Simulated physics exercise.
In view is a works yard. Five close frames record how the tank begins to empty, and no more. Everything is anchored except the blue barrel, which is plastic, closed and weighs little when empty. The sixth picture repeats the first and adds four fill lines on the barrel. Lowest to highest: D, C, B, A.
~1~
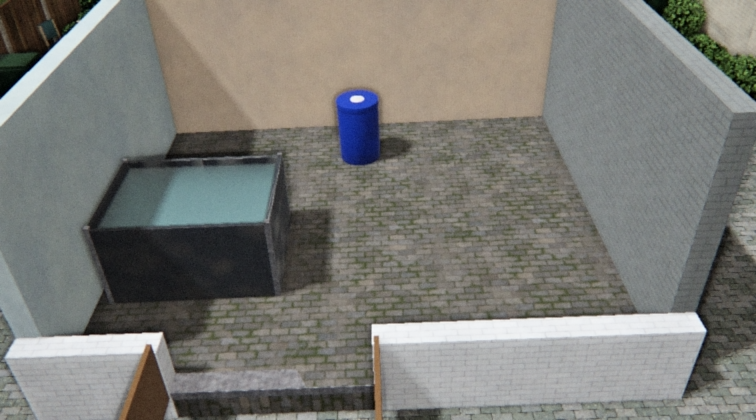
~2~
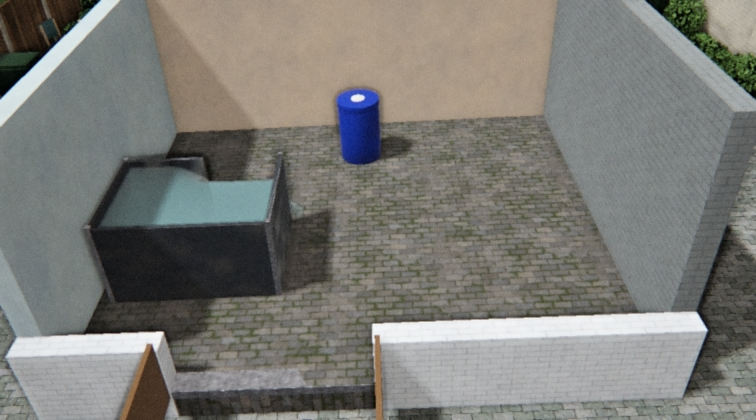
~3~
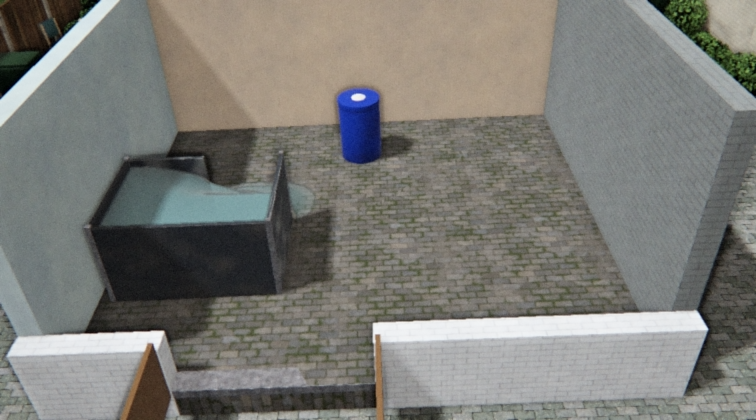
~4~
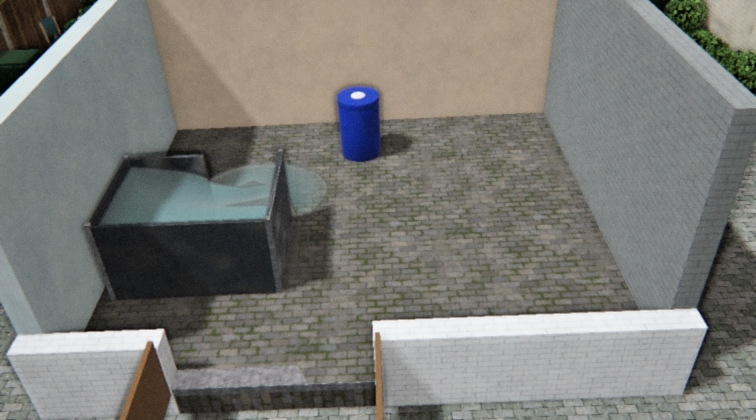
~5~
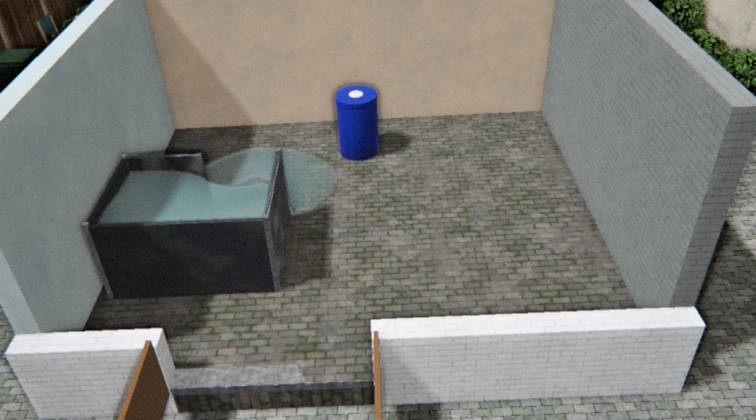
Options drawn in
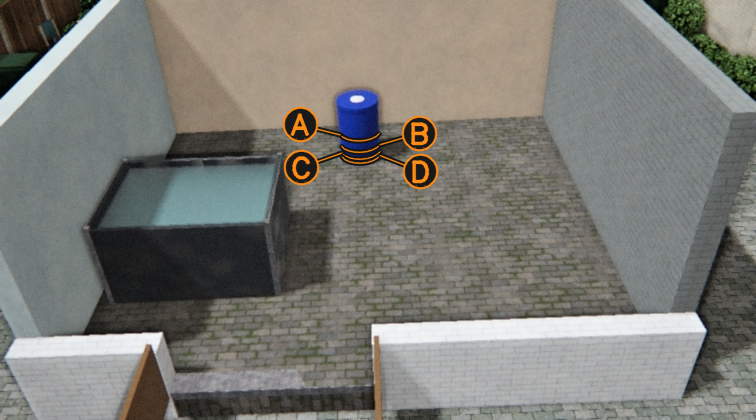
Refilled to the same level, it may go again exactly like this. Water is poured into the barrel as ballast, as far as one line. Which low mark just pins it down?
Use level A.
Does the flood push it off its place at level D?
Yes, that goes wrong.
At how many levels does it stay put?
One of them.
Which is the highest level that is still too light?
That would be B.
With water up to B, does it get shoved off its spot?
Yes.
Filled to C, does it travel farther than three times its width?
Yes.
On the marked copy, A at (359, 140); B at (360, 152); C at (360, 159); D at (361, 163); from the bottom up D, C, B, A.
For level A, it shifts by a finger or two and stays.
For level B, it is pushed about its own width away.
For level C, it is pushed about 5 times its own width away.
For level D, it is pushed about 6 times its own width away.
